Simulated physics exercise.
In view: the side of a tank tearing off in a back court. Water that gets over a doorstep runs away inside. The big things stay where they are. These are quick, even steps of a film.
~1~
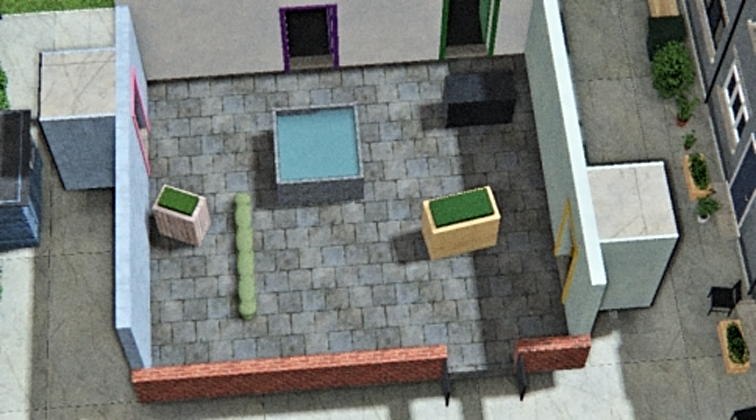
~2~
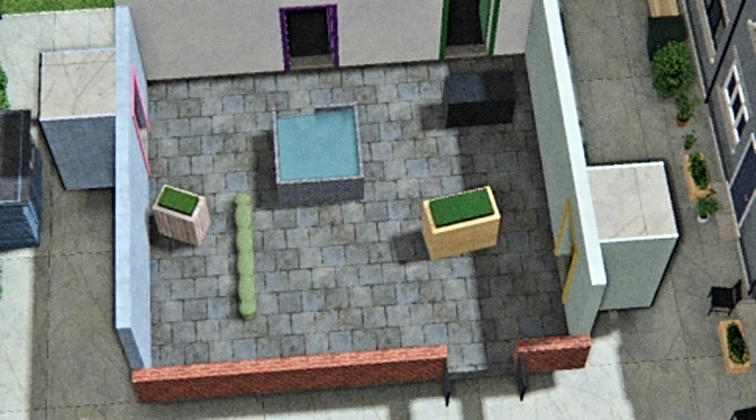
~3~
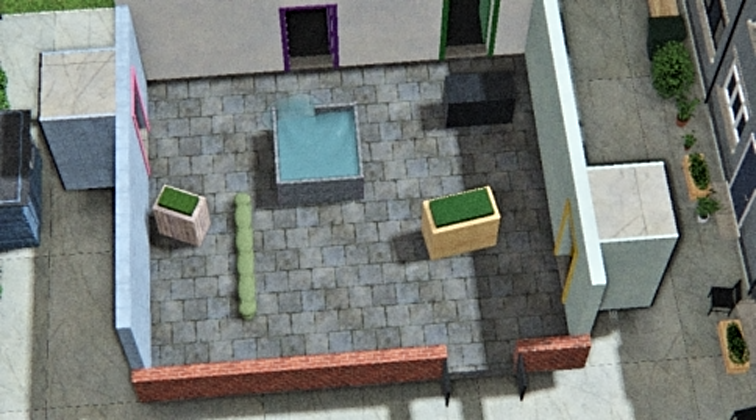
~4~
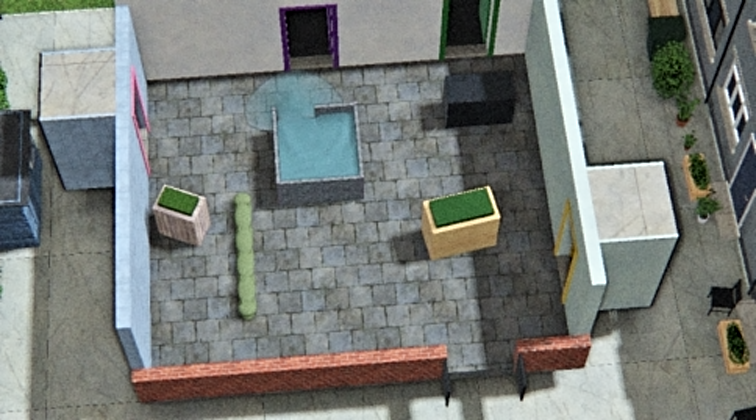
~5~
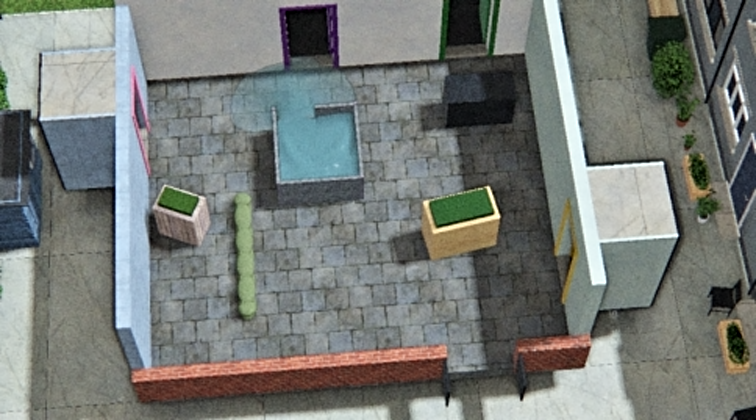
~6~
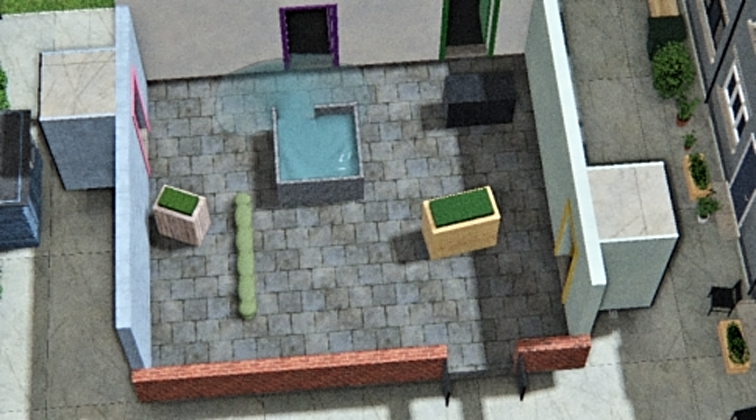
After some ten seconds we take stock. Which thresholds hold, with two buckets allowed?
The yellow door stays under that; the green door stays under that; the pink door stays under that; the purple door takes more than that.
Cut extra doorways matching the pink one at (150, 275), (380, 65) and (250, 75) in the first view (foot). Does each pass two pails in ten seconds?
In turn: Keeps below it, lets less in, floods.
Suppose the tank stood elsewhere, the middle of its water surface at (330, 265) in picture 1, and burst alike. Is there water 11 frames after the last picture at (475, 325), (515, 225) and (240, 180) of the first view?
As listed: Dry, clear, awash.
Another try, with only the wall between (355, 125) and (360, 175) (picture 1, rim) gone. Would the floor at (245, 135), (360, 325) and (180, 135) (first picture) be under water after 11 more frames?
In turn: Not flooded, no water, clear.
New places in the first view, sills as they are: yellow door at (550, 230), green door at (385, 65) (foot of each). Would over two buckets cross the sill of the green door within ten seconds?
Then: The green one holds.
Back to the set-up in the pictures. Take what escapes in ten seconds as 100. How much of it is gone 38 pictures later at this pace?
Close to 100 %.
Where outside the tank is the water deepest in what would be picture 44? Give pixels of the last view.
Roughly at (168, 211).
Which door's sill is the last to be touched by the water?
Last comes the one in yellow.
A moment on, water covers 10 % of the floor; the yellow door not reached, the green door not reached, the pink door not reached, the purple door far over two buckets in.
Next, water covers 20 % of the floor; the yellow door not reached, the green door wet at the sill, nothing in, the pink door wet at the sill, nothing in, the purple door far over two buckets in.
Then, water covers 30 % of the floor; the yellow door not reached, the green door wet at the sill, nothing in, the pink door wet at the sill, nothing in, the purple door far over two buckets in.
Later, water covers 50 % of the floor; the yellow door not reached, the green door wet at the sill, nothing in, the pink door wet at the sill, nothing in, the purple door far over two buckets in.
In the end, water covers 75 % of the floor; the yellow door wet at the sill, nothing in, the green door wet at the sill, nothing in, the pink door wet at the sill, nothing in, the purple door far over two buckets in.
